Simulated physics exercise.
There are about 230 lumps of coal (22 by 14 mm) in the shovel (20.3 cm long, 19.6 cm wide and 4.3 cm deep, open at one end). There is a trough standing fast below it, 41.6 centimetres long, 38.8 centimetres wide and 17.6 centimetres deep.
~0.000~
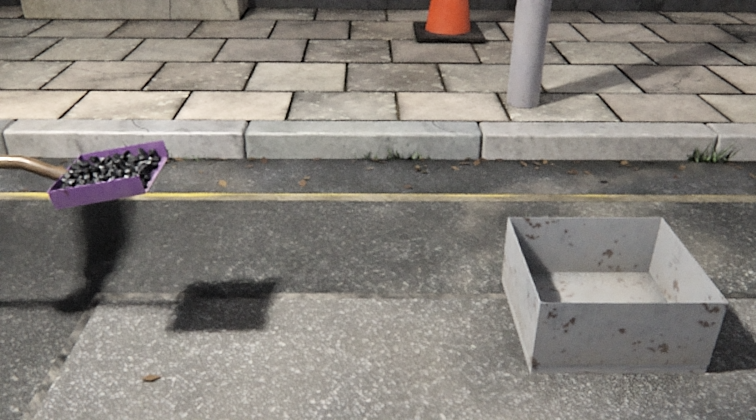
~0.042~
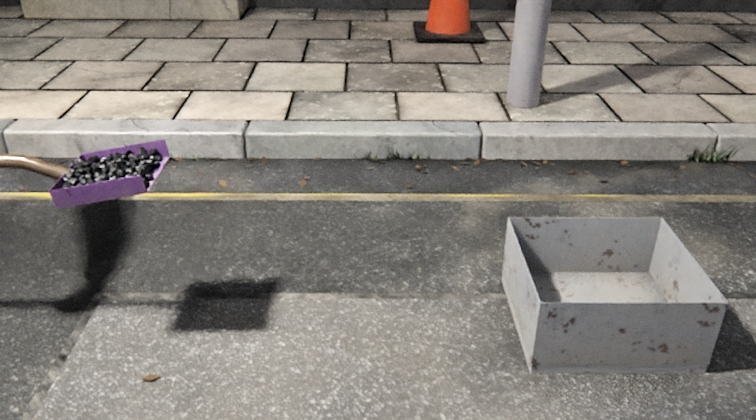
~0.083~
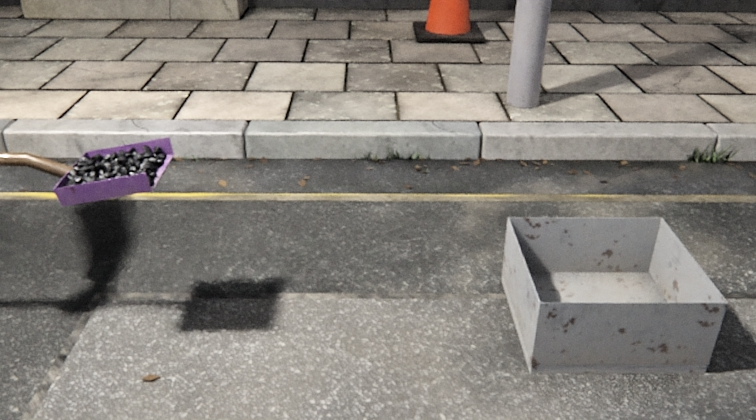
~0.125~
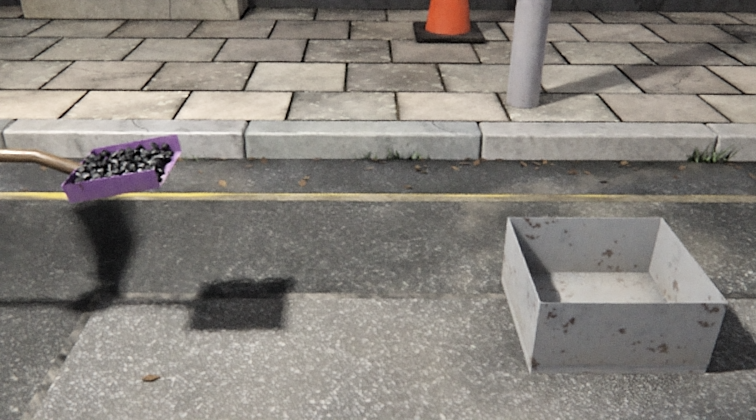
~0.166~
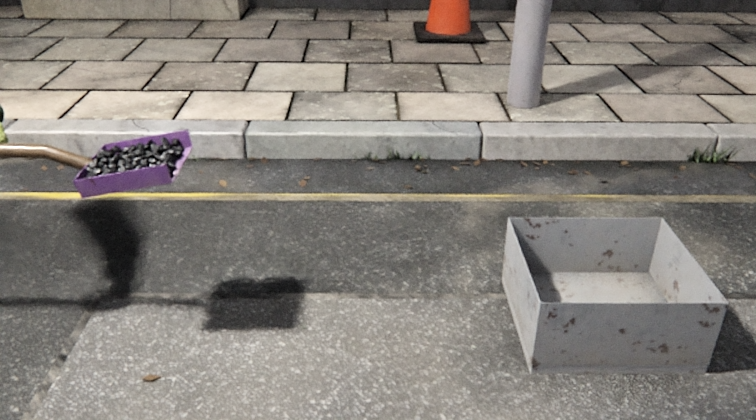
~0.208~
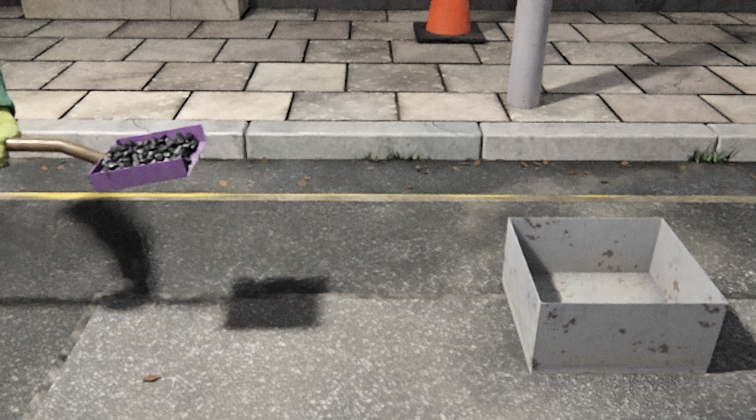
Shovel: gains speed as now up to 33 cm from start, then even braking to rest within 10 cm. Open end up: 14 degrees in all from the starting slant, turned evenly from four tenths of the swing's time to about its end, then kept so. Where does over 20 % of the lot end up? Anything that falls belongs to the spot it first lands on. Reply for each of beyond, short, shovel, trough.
Ground beyond: Under, on the ground short of the target's middle: Over, shovel: Over, trough: Under.
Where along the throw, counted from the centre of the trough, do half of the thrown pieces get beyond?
Offset: Approx. 40 cm short.
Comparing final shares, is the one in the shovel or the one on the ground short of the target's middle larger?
More ends in the shovel.
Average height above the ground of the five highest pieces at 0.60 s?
Some 60 cm.
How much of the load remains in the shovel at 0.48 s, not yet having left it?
About 85 %.
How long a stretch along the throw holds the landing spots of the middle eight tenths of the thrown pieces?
I'd put it at about 35 cm.
After 0.36 s, tilt 17 degrees; shovel 100 %; middle of all pieces near (228, 129).
After 0.48 s, tilt 23 degrees; shovel 85 %, in the air 15 %; middle of all pieces near (298, 107).
After 0.60 s, tilt 24 degrees; shovel 65 %, in the air 35 %; middle of all pieces near (324, 109).
After 0.71 s, tilt 24 degrees; shovel 60 %, in the air 40 %; middle of all pieces near (337, 132).
At rest (1.4 s), beyond 0 %, short 40 %, shovel 60 %, trough 0 %.
